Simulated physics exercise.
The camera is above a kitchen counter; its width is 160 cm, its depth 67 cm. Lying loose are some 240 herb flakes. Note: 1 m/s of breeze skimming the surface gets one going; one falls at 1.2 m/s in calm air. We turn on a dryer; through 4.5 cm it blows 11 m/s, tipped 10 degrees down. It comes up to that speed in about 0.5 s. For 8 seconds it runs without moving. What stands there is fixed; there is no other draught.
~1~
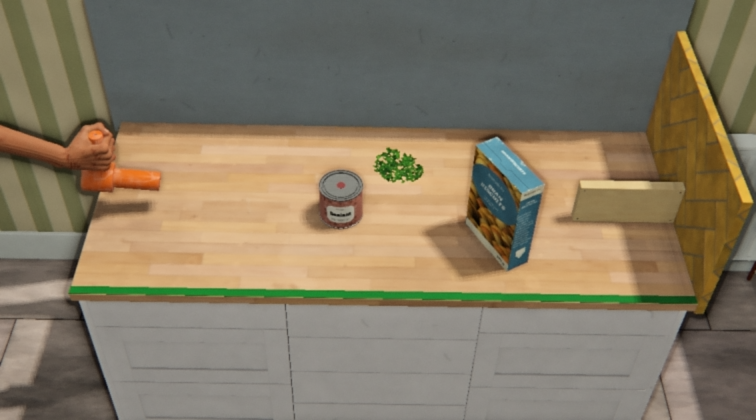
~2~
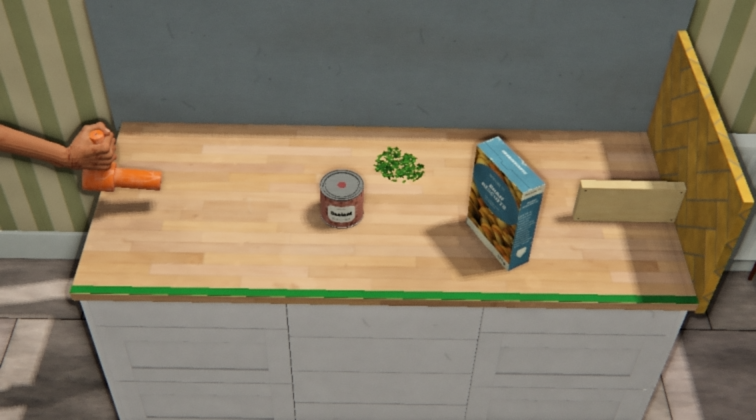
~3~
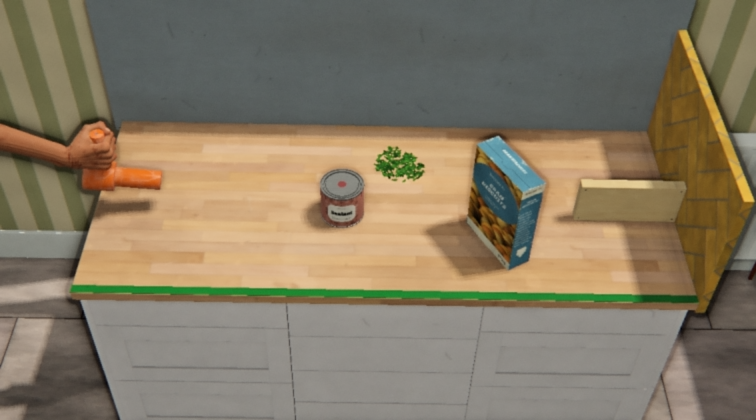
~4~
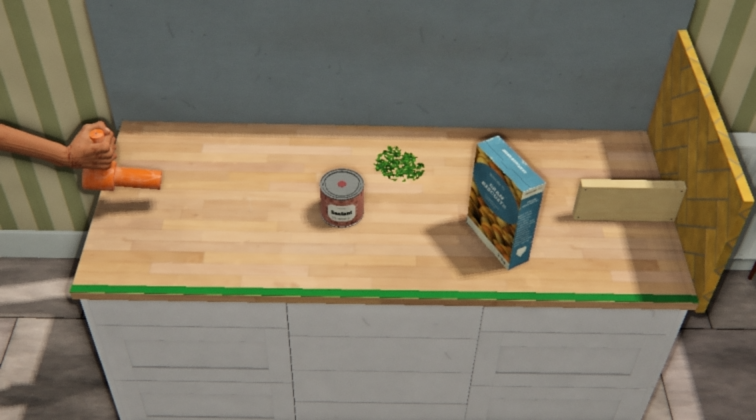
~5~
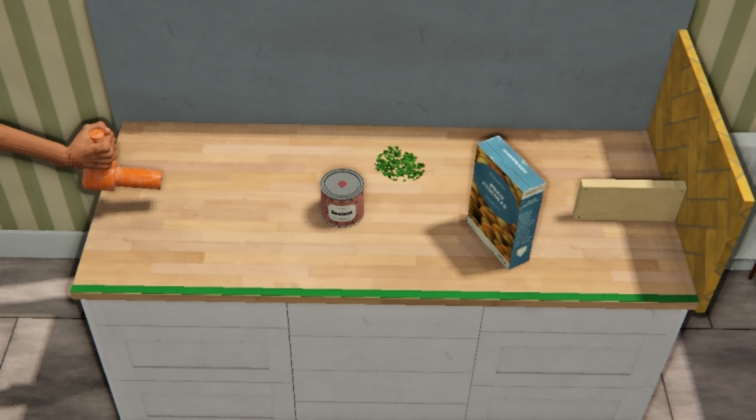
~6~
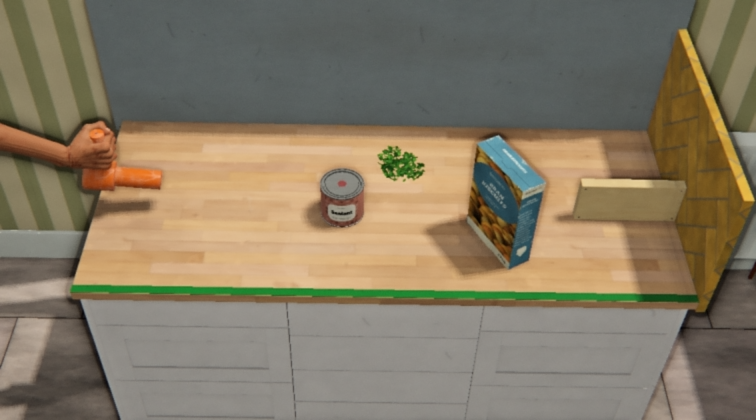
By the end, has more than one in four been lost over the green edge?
That edge takes no more than a quarter.
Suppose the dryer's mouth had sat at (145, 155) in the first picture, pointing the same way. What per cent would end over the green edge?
That would come to roughly 1 %.
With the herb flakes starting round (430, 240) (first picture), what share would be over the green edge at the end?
That comes to some 0 in a hundred.
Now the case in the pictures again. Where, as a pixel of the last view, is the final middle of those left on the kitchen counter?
The middle sits near pixel (670, 207).
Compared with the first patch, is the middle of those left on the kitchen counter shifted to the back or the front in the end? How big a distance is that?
To the front, by about 15 cm.
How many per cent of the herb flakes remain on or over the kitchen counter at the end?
My guess is near 100 per cent.
Then, 1.2 s after the last picture the count stands so, 0 % are over the green edge; the middle of those still in play is near (650, 140).
Then, 2.1 s after the last picture the count stands so, 0 % are over the green edge; the middle of those still in play is near (651, 145).
Then, 4.0 s after the last picture the count stands so, 0 % are over the green edge; the middle of those still in play is near (669, 204).
Then, 7.6 s after the last picture, at the end, 0 % are over the green edge; the middle of those still in play is near (670, 207).
